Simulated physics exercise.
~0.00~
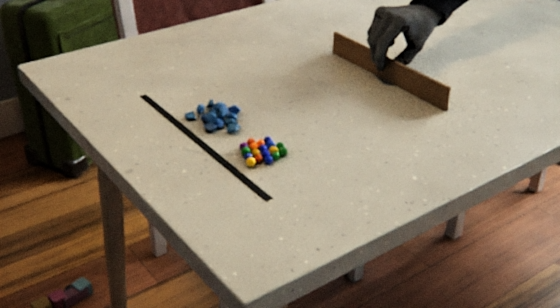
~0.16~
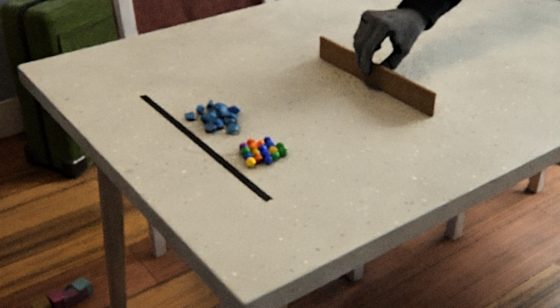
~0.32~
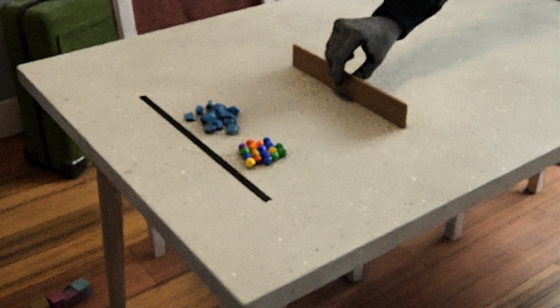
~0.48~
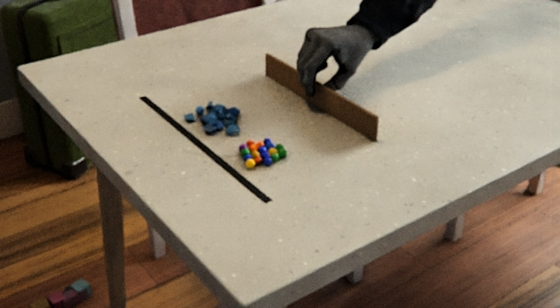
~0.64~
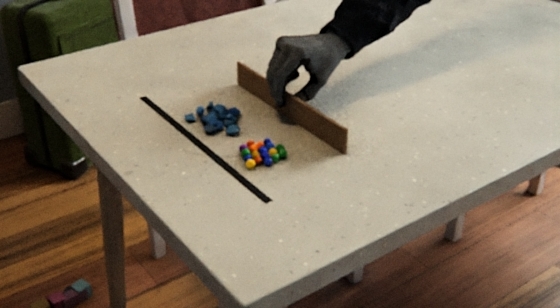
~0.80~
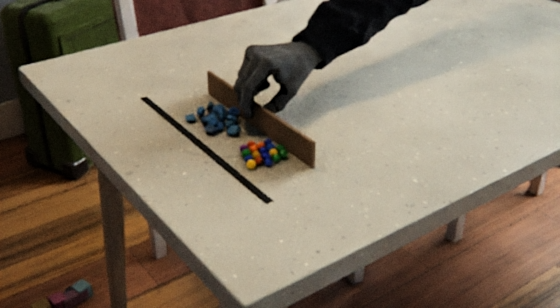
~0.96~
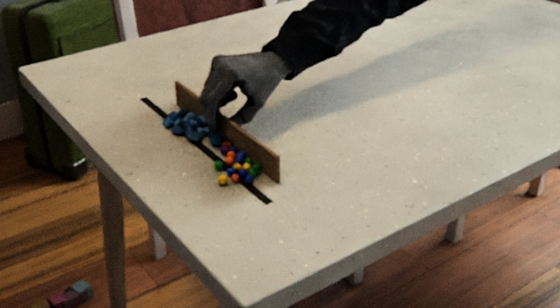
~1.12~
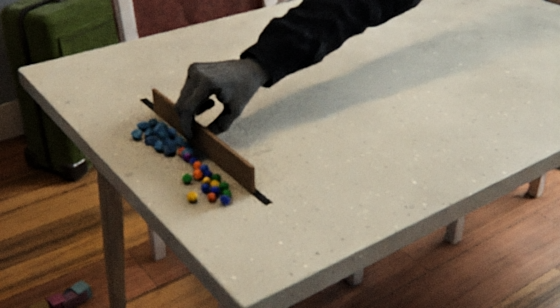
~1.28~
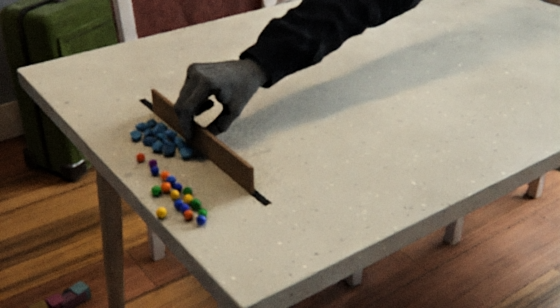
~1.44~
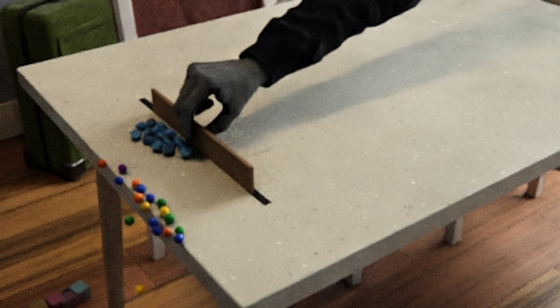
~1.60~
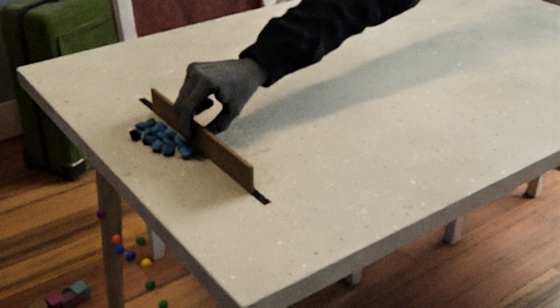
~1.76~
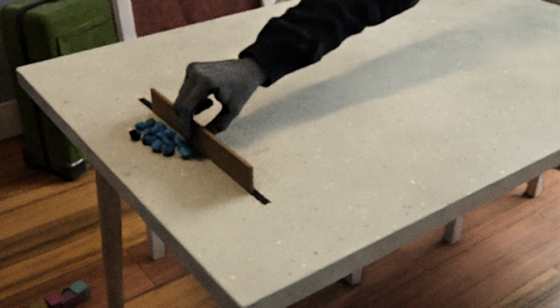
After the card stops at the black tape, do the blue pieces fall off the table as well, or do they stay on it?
The blue pieces stay on the table beside the card, while the colourful balls roll on and drop over the edge.
